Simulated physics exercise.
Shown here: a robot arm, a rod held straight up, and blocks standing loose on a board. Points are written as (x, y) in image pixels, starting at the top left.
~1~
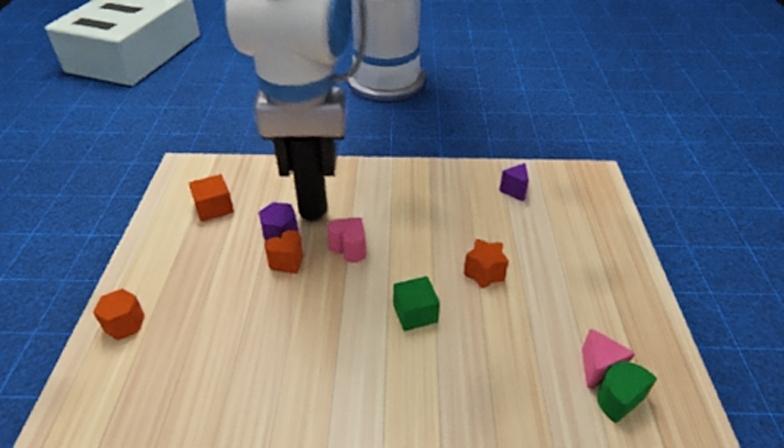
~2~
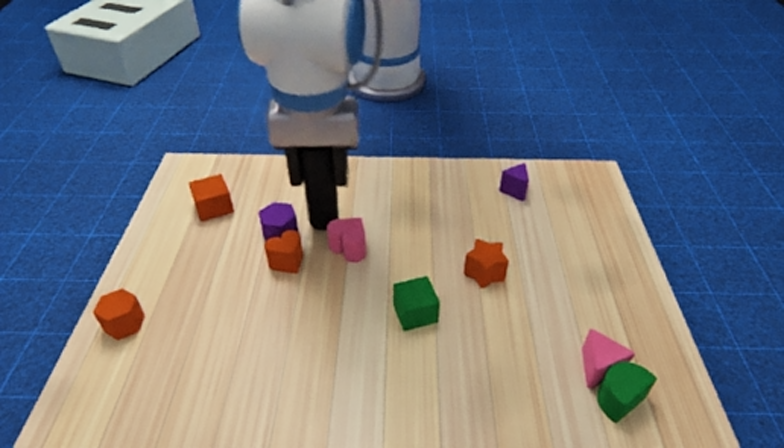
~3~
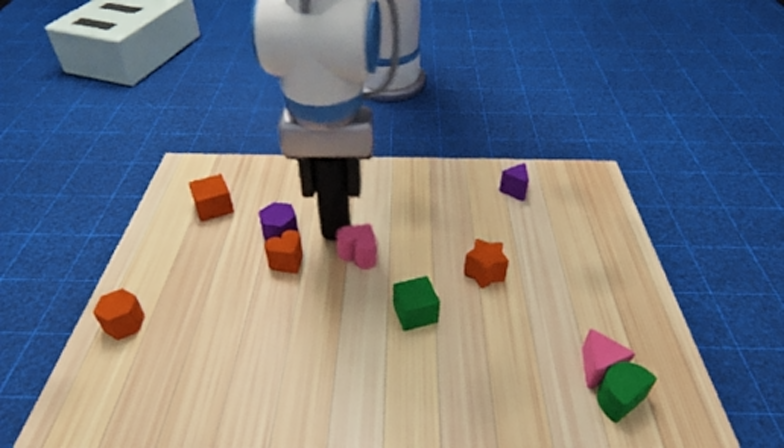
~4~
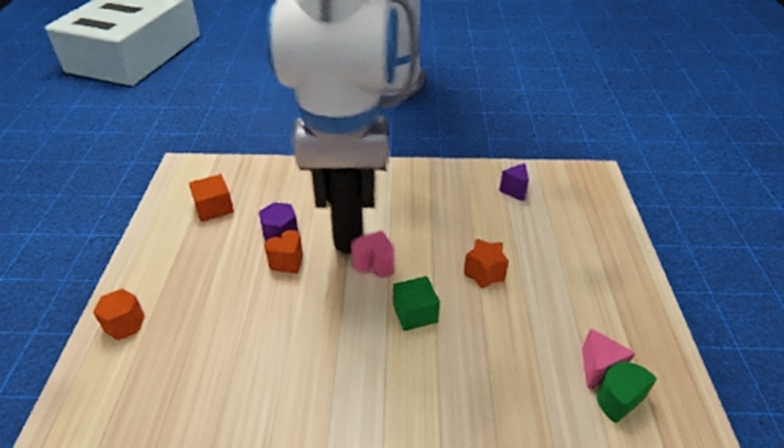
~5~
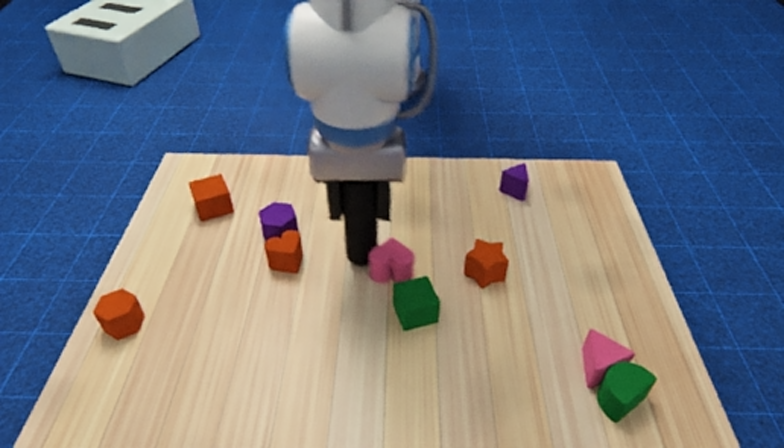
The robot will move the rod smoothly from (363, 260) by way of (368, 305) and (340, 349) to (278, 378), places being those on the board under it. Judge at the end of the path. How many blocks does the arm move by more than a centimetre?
Count: One.
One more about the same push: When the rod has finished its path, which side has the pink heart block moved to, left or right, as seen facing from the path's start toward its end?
Answer: Leftward.
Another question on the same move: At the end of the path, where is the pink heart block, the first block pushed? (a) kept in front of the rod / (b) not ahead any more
b: Not ahead any more.
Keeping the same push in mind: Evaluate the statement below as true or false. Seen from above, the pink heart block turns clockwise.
The claim does not hold.
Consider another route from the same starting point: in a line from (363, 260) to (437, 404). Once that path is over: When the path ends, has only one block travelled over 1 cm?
I expect not.
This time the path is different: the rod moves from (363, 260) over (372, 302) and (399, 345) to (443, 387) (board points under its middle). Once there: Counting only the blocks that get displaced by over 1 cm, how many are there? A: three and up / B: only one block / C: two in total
I'll go with B - only one block.
What follows on the original path. One third of the way, rod (368, 299); pink heart block (399, 262), turned 50° anticlockwise.
Two thirds of the way, rod (339, 343); pink heart block (399, 262), turned 50° anticlockwise.
At the end, rod (276, 372); pink heart block (399, 262), turned 50° anticlockwise; green four-sided block not moved.
